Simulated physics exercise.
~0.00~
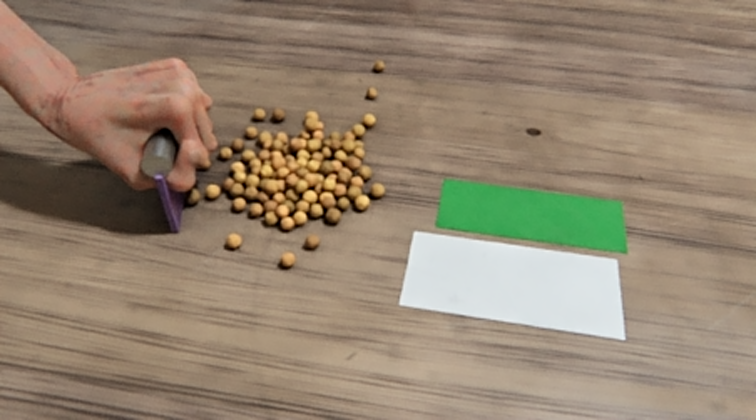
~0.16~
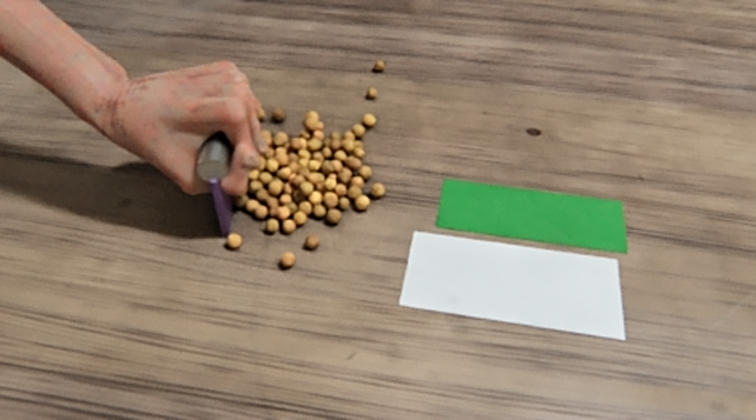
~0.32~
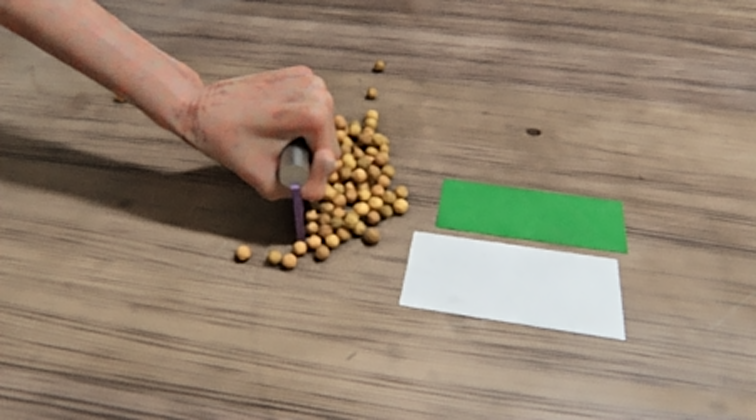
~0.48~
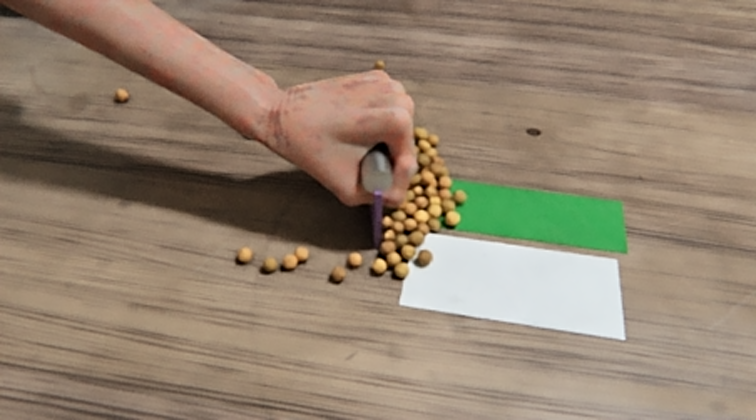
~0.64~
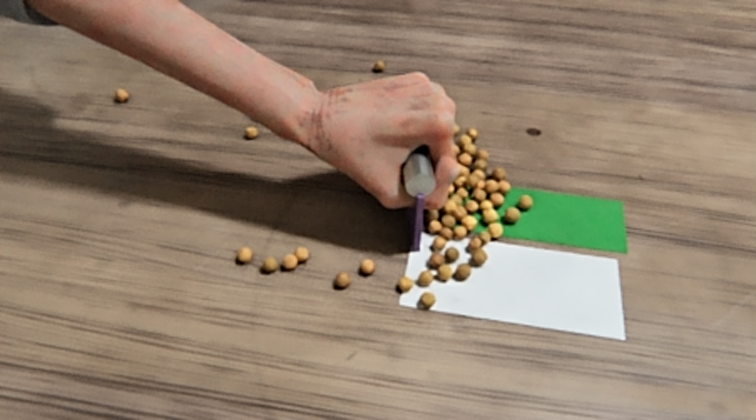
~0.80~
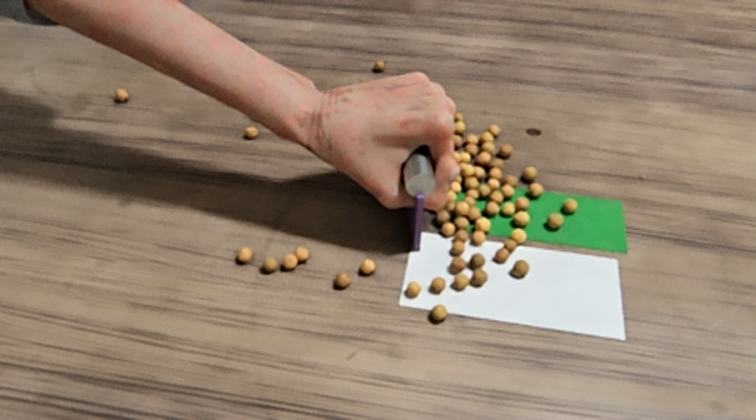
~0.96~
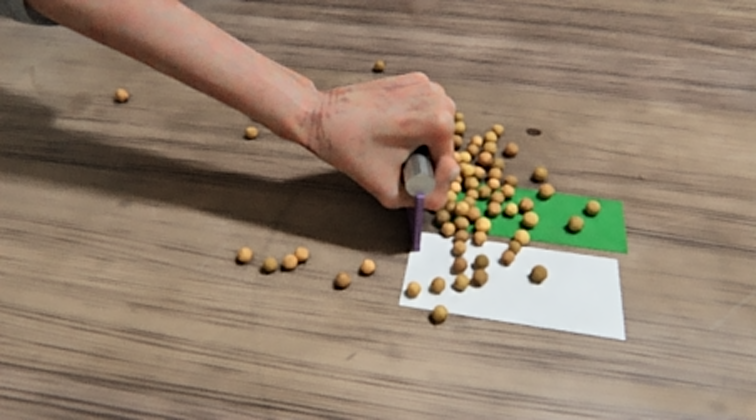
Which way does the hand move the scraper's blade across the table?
The hand moves the blade to the right, pushing the beads toward the green and white mats.
On a wooden tabletop with a streaky brown grain, seen from above at an angle, a loose cluster of yellowish-brown wooden beads lies left of centre. To the right, a green mat lies just behind a white one. A hand coming from the upper left holds a purple-bladed scraper with a grey handle and pushes it rightward into the beads. The cluster bunches up ahead of the blade and slides toward the mats, leaving a few strays behind. The blade stops at the mats' left edge, and some beads roll a little farther. Beads end up scattered over both mats, with many still on the bare wood.
